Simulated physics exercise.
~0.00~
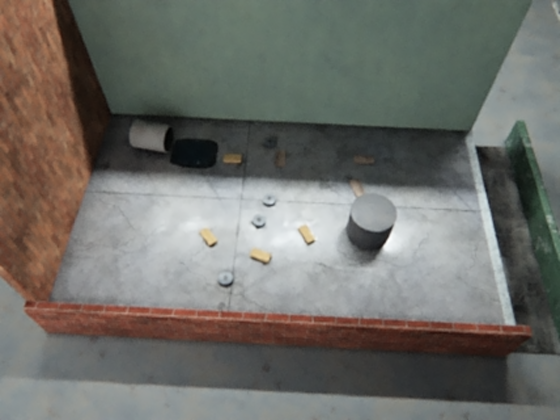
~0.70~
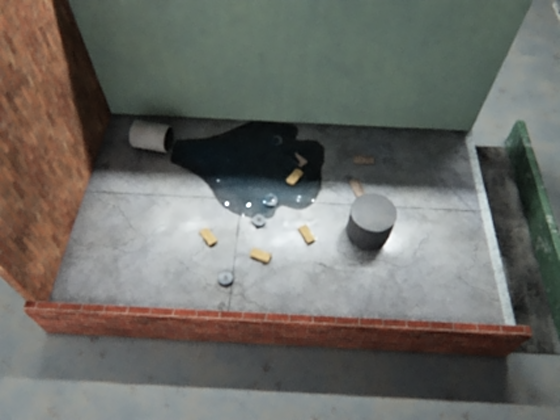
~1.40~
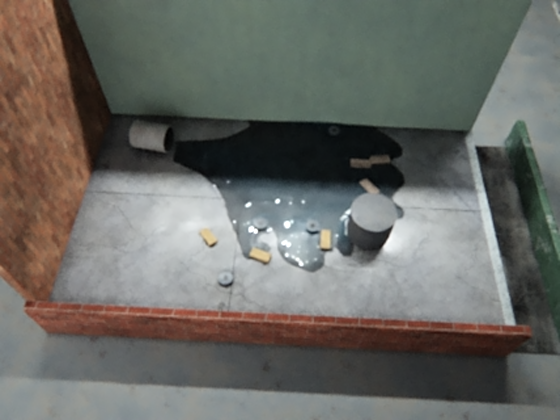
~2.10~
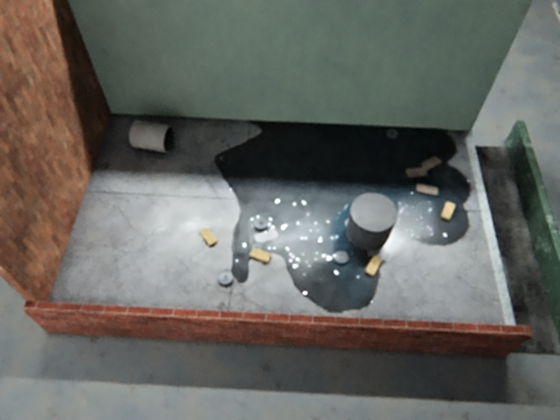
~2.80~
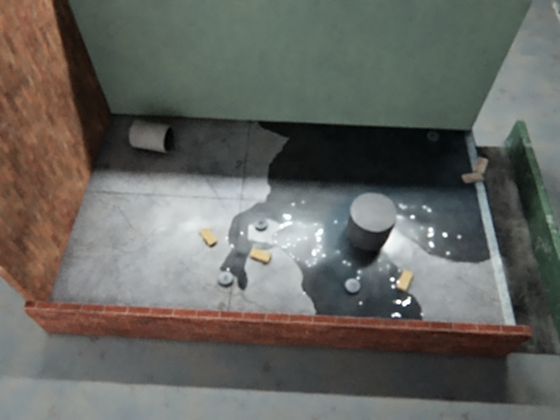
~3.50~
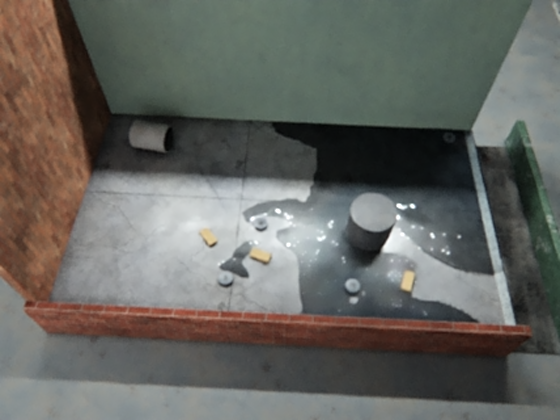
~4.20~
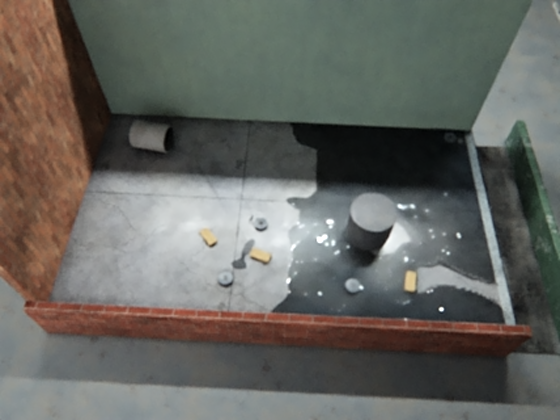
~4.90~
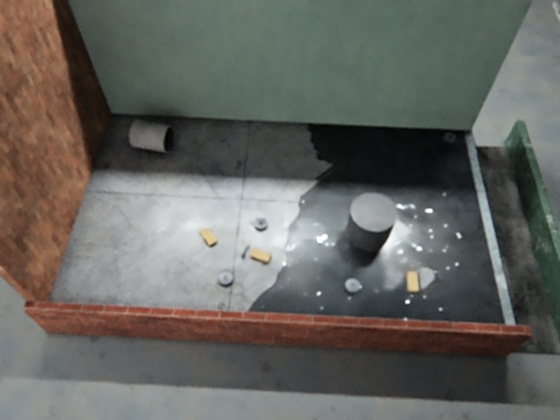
Dark liquid spreading from a tipped grey container across a walled concrete floor, carrying small blocks rightward, then pooling at right.
